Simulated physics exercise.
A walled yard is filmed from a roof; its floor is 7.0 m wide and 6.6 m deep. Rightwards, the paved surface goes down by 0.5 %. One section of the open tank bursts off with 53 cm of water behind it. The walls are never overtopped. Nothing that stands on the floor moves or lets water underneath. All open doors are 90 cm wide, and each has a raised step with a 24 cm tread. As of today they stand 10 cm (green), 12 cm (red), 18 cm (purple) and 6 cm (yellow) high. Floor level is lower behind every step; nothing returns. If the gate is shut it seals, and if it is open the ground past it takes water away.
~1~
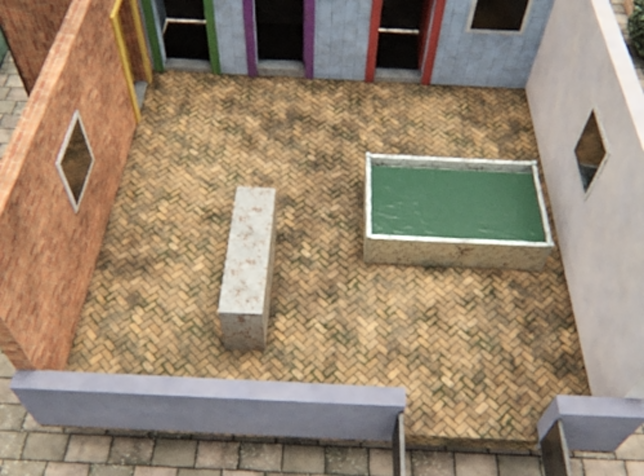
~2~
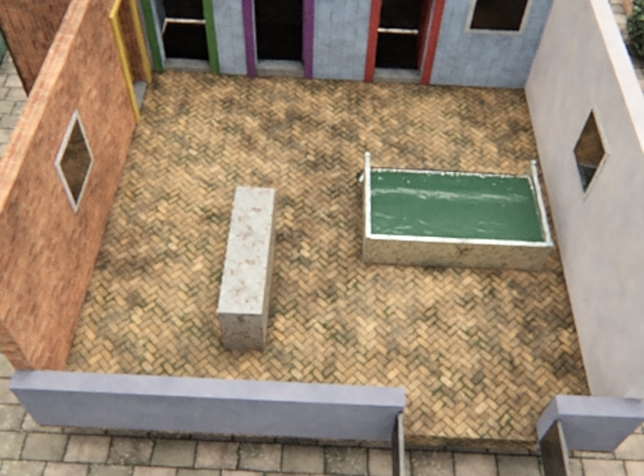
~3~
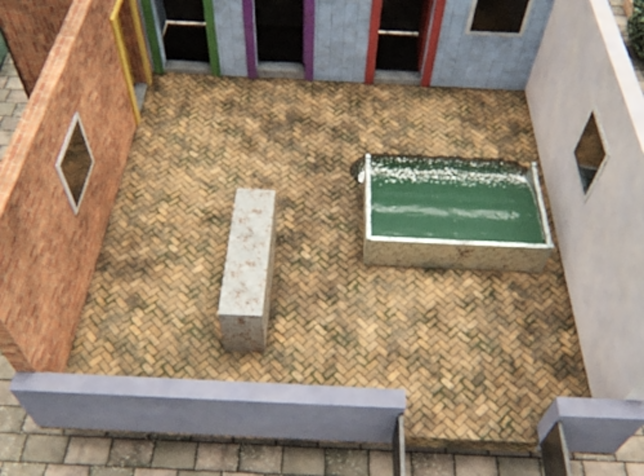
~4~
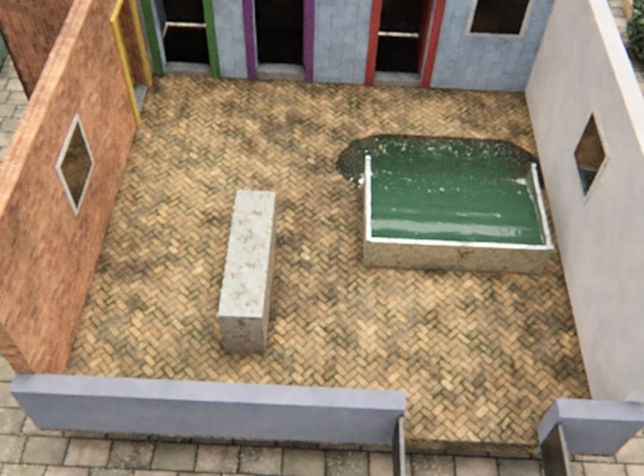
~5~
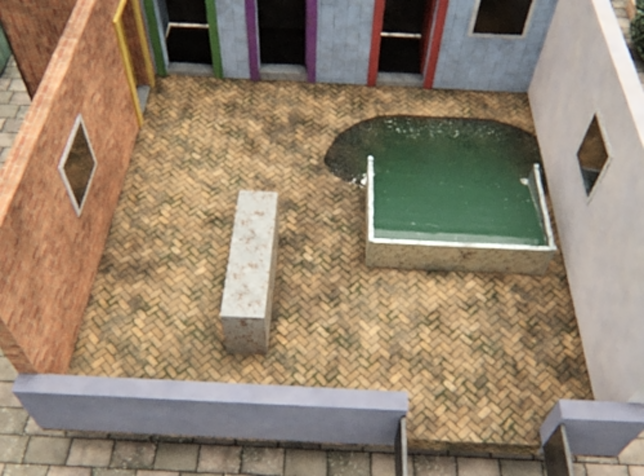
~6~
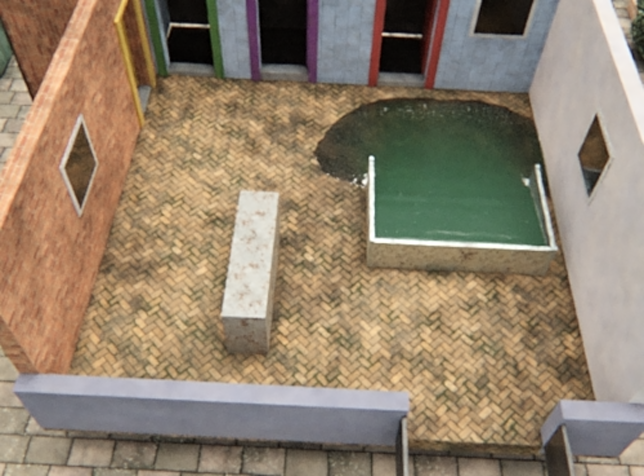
Walled yard from above, green water in an open tank rippling, then pouring out the far side and spreading across the paving.
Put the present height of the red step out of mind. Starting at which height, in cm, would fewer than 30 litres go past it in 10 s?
Starting at roughly 23 cm.
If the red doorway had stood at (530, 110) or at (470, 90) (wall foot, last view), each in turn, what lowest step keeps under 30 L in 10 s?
Around 27 and 27 cm respectively.
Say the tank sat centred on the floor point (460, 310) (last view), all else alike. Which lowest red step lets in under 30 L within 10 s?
In that case about 18 cm.
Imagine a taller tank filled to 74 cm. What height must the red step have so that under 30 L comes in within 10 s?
Then around 35 centimetres.
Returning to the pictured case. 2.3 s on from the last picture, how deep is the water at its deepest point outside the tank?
It gets to close to 24 centimetres there.
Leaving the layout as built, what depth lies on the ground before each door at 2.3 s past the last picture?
Lab note, cm: Green 4; red 22; purple 10; yellow 0.
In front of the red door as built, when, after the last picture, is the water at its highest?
Around 1.0 s.
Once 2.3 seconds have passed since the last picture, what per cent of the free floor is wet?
Approximately 30 % of the floor.
Then, 0.7 s after the last picture water covers 25 % of the floor, deepest (36 cm) near (522, 96); 28 cm at the red door, 32 litres in over its 12 cm step.
Then, 2.3 s after the last picture water covers 30 % of the floor, deepest (24 cm) near (515, 109); 22 cm at the red door, 163 litres in over its 12 cm step.
Then, 9.3 s after the last picture water covers 75 % of the floor, deepest (9 cm) near (291, 84); 8 cm at the red door, 189 litres in over its 12 cm step.
At the red door as built, the water peaked near 31 cm, 0.9 s after the last picture.
Run again over the same 10 s with other heights there, 54 litres in over 20.5 cm, 7 litres over 28 cm. The limit of 30 litres is kept from about 23 cm up.
